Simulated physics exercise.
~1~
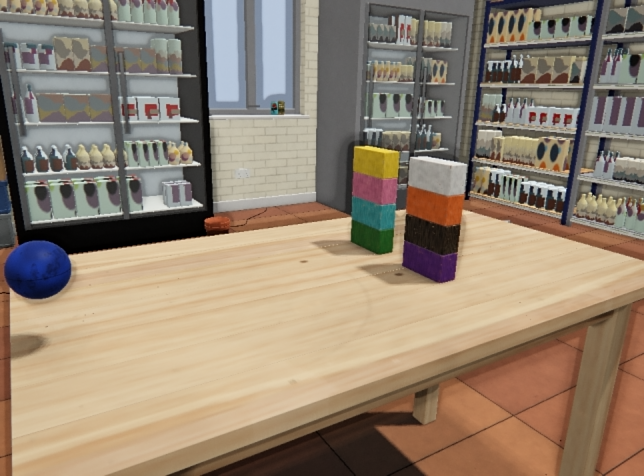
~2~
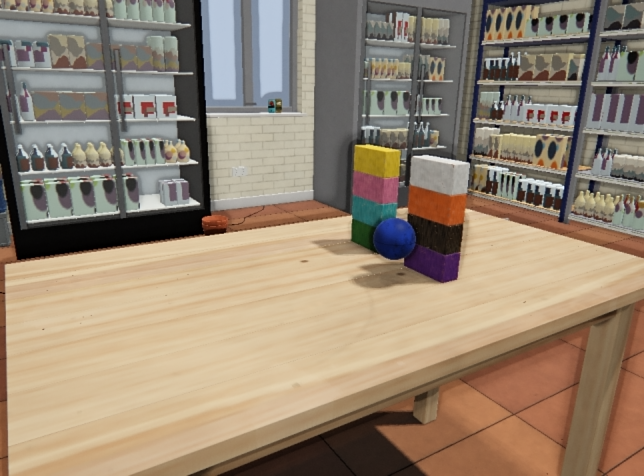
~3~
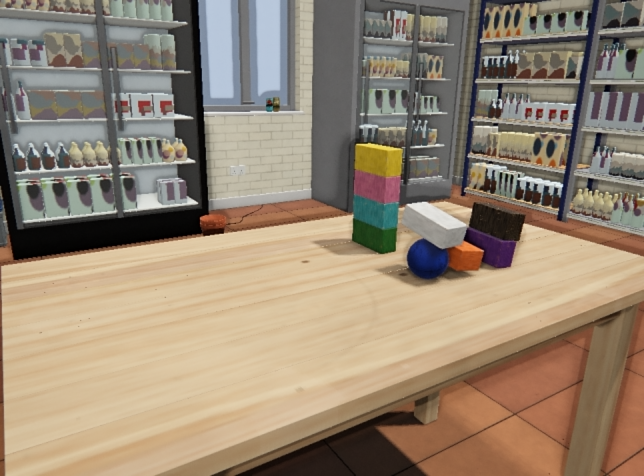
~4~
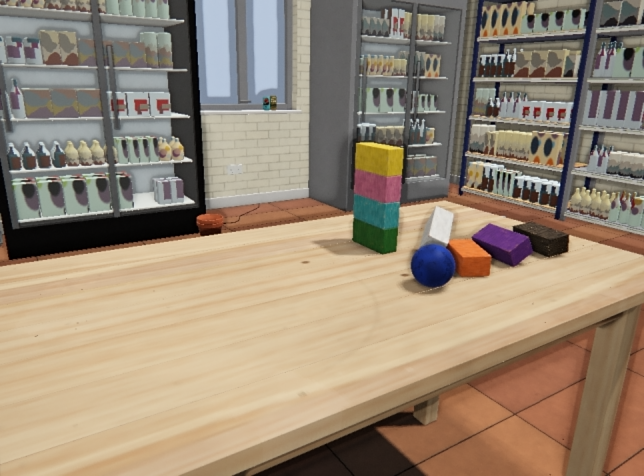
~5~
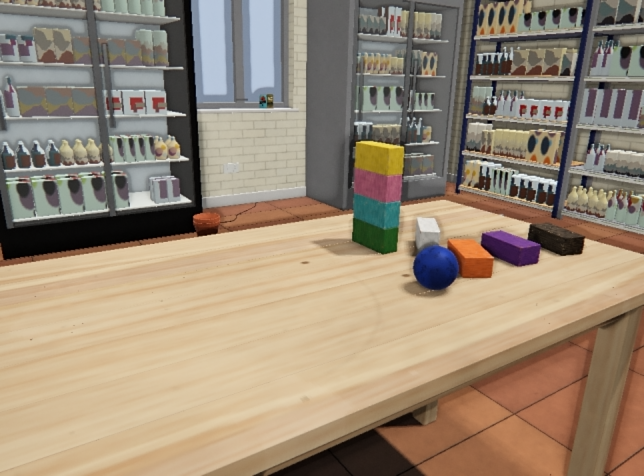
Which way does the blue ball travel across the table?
The blue ball travels to the right, from the left side of the view toward the stacks of blocks.
